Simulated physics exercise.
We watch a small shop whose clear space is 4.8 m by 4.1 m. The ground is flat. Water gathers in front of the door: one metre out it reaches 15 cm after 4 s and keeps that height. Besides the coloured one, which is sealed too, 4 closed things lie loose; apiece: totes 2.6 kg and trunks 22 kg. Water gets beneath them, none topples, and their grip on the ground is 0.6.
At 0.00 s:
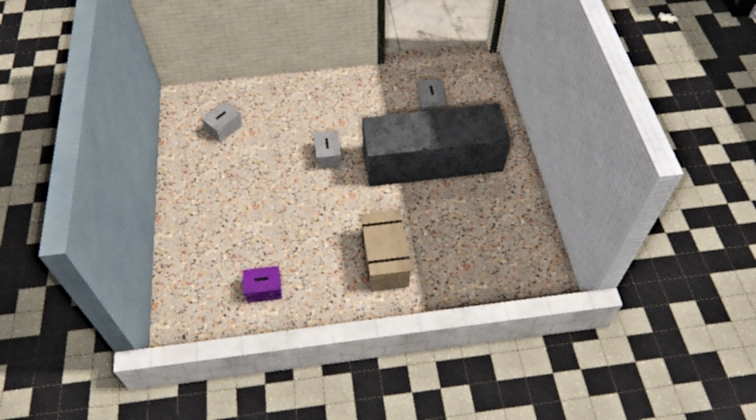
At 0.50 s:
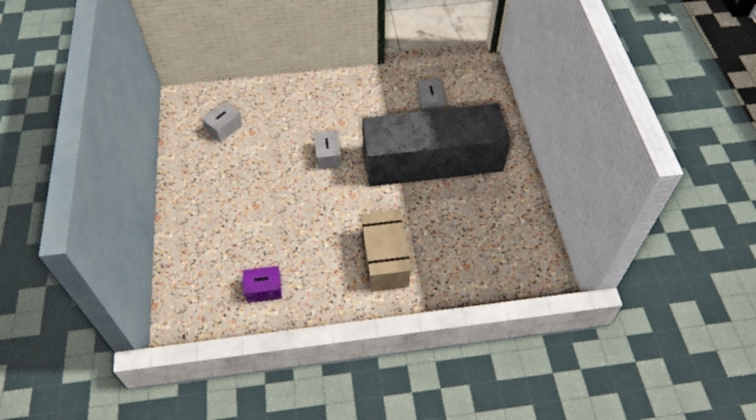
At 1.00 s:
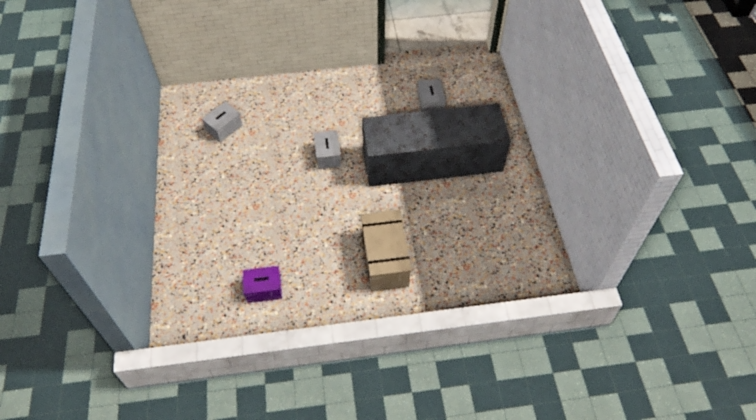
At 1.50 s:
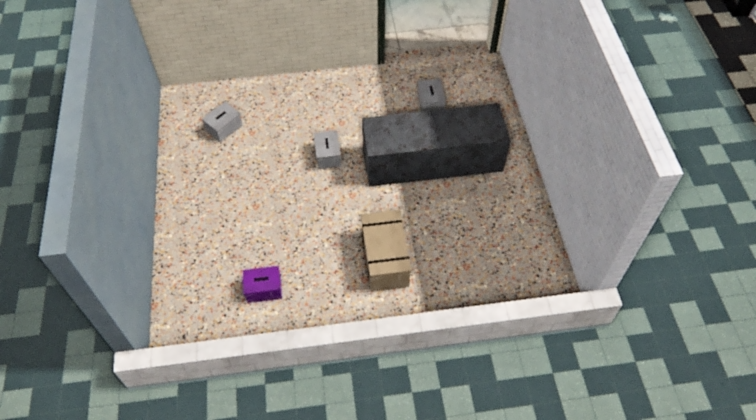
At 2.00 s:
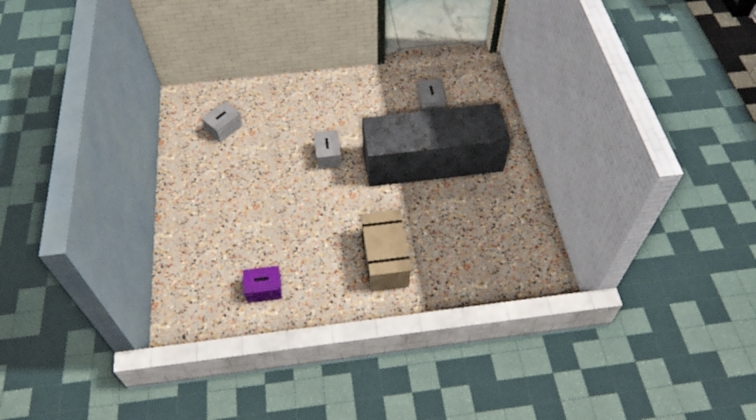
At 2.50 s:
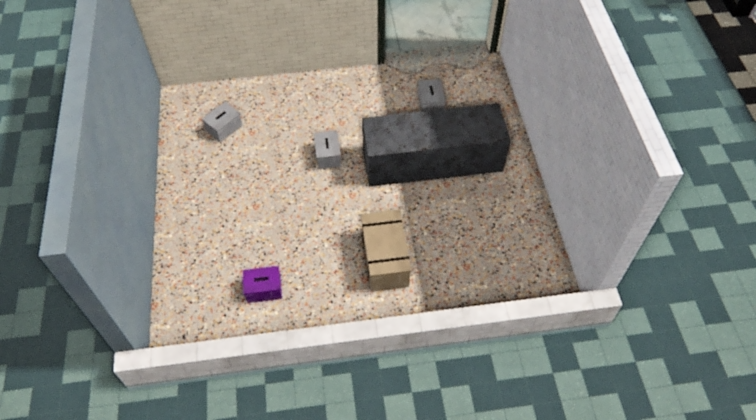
The video shows a small walled shop holding a purple tote, gray boxes, a tan trunk and a dark block, all motionless. The surrounding floor changes from black-and-cream to green tiles, then the doorway area gradually turns bluish-green.
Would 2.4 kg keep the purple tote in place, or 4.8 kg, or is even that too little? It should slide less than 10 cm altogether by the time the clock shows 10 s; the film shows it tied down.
I expect that the smaller load will do.
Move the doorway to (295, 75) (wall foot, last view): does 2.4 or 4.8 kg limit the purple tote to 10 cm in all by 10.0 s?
In that case neither weight holds it.
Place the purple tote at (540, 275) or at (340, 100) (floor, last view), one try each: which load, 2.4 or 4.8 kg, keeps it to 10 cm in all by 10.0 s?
In turn: Neither holds; neither is enough.
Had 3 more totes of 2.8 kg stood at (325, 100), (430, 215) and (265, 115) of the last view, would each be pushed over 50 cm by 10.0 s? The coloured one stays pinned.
In turn: Over, short of it, more.
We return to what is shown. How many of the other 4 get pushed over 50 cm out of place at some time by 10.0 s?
3 of them.
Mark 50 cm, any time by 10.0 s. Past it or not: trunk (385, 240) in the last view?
Answer: Short of it.
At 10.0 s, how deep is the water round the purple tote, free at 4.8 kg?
About 2 cm.
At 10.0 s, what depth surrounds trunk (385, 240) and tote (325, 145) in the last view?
About 2 and 2 cm.
After 3.5 s the purple tote would be 0 cm from its start with 2.4 kg and 0 cm from its start with 4.8 kg; 0 cm of water round it then.
After 4.5 s the purple tote would be 0 cm from its start with 2.4 kg and 0 cm from its start with 4.8 kg; 0 cm of water round it then.
After 7.0 s the purple tote would be 0 cm from its start with 2.4 kg and 0 cm from its start with 4.8 kg; 0 cm of water round it then.
After 10.0 s the purple tote would be 0 cm from its start with 2.4 kg and 0 cm from its start with 4.8 kg; 2 cm of water round it then.
